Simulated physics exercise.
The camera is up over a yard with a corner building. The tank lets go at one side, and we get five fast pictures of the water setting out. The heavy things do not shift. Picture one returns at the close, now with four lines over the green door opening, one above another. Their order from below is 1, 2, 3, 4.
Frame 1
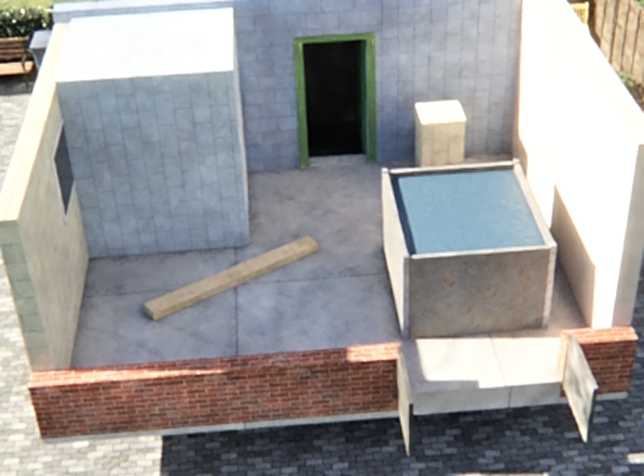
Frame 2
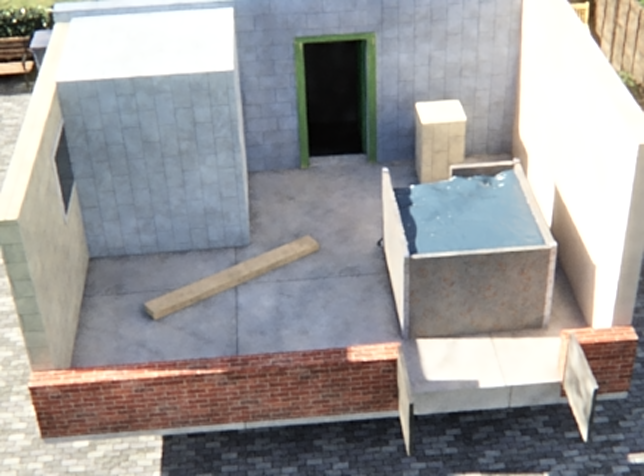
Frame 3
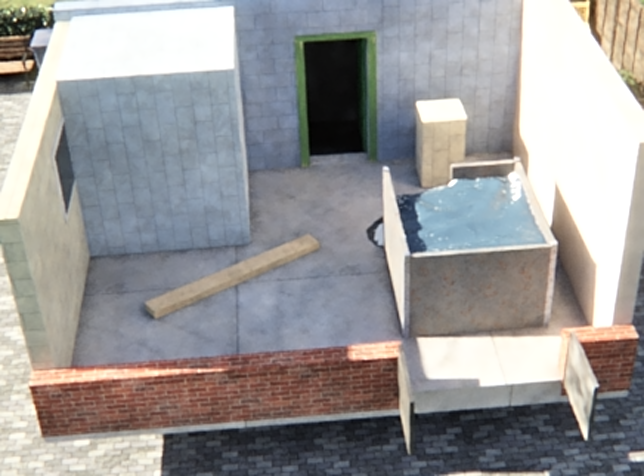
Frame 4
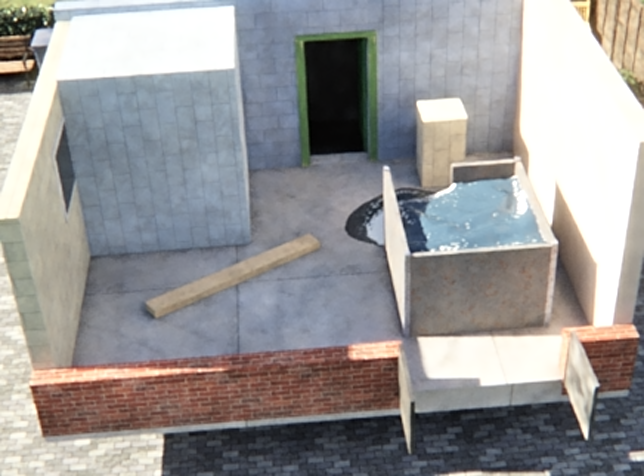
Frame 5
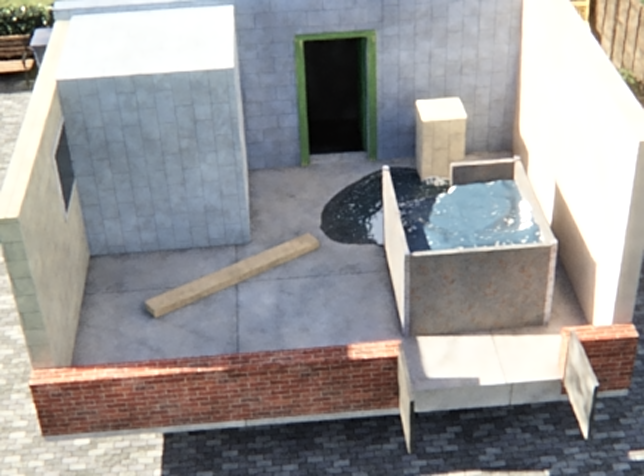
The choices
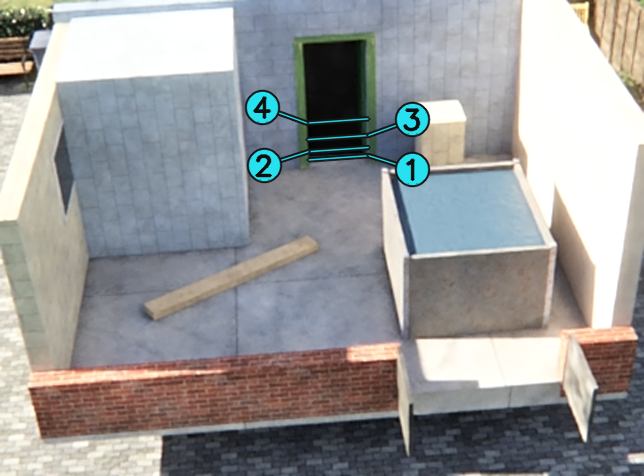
Walled yard with a green doorway and a wooden plank, water churning in a square tank and spreading across the floor behind it.
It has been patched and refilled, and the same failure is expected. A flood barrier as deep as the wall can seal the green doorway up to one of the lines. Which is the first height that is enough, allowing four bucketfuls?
It is 3.
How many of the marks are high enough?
Two of them.
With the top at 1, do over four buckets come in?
Yes, it does.
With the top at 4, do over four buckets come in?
No, that is safe.
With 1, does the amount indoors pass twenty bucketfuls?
Yes, clearly.
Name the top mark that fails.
That is mark 2.
In cyan, 1 at (338, 157); 2 at (338, 149); 3 at (338, 137); 4 at (337, 121); from the bottom up 1, 2, 3, 4.
Choosing 1, dozens of bucketfuls pour in.
Choosing 2, some 15 bucketfuls get in.
Choosing 3, a splash gets over, under a bucket.
Choosing 4, nothing gets over.
